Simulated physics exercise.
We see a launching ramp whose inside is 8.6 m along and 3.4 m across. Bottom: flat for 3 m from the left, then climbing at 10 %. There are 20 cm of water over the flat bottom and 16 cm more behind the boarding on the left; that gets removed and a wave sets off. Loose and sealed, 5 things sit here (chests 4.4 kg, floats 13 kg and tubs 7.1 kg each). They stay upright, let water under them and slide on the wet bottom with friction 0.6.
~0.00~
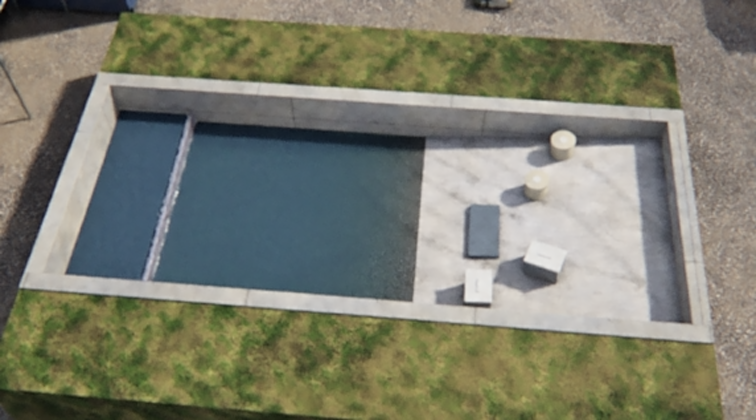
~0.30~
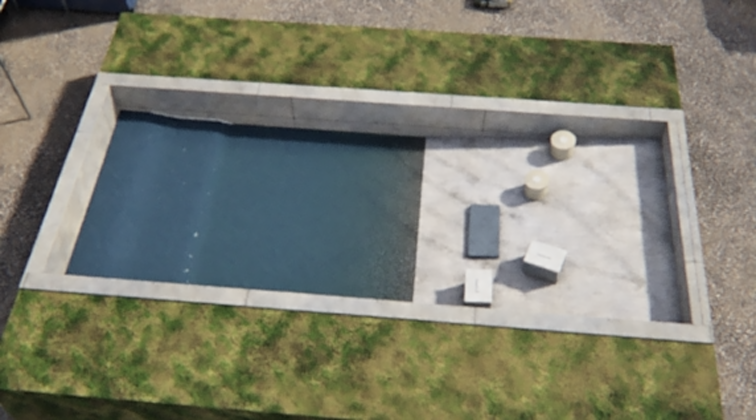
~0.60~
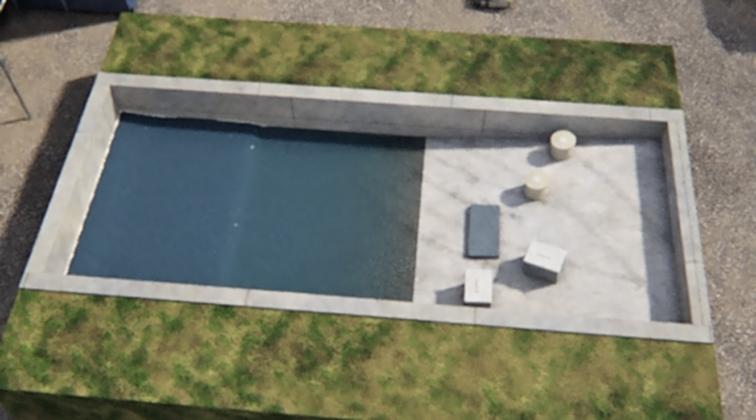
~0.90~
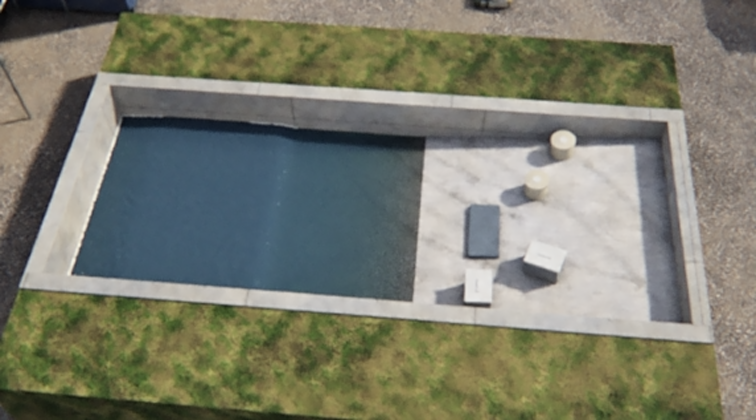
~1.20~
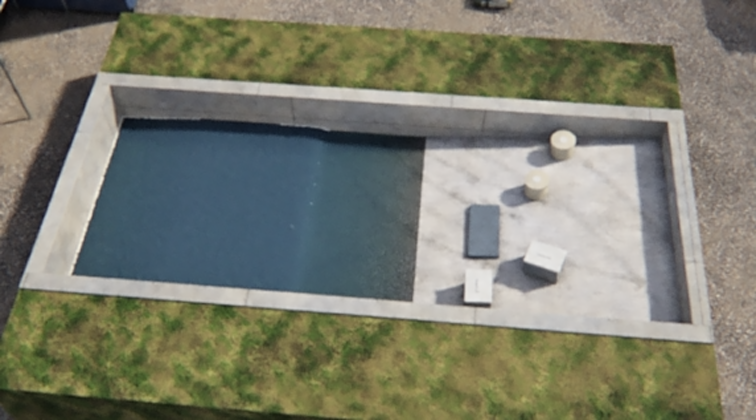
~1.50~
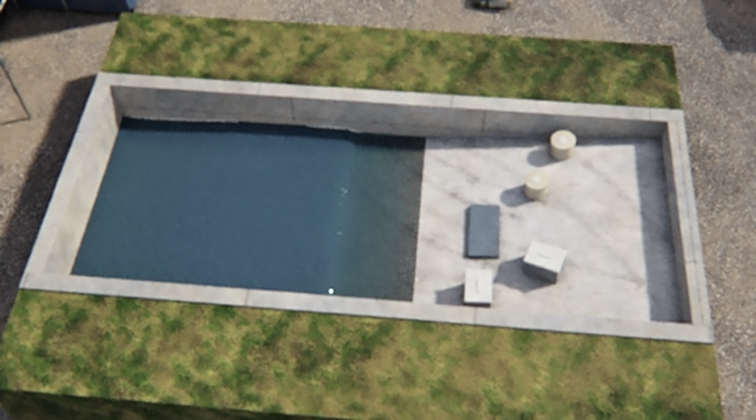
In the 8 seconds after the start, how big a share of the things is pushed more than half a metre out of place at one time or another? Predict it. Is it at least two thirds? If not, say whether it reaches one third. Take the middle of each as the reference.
Honestly, between a third and two thirds of them.
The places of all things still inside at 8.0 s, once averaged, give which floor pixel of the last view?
Around (468, 227).
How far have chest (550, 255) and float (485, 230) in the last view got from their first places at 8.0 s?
First 0 cm, then 200 cm.
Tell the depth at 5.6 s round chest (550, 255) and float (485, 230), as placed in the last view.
Roughly 1 and 3 cm.
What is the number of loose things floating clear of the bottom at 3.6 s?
0.
After 2.1 s 0 of 5 are over 50 cm from their spots; 0 afloat.
After 3.6 s 0 of 5 are over 50 cm from their spots; 0 afloat.
After 5.6 s 1 of 5 are over 50 cm from their spots; 2 afloat.
After 8.0 s 2 of 5 are over 50 cm from their spots, and 2 have been at some point; 2 afloat.
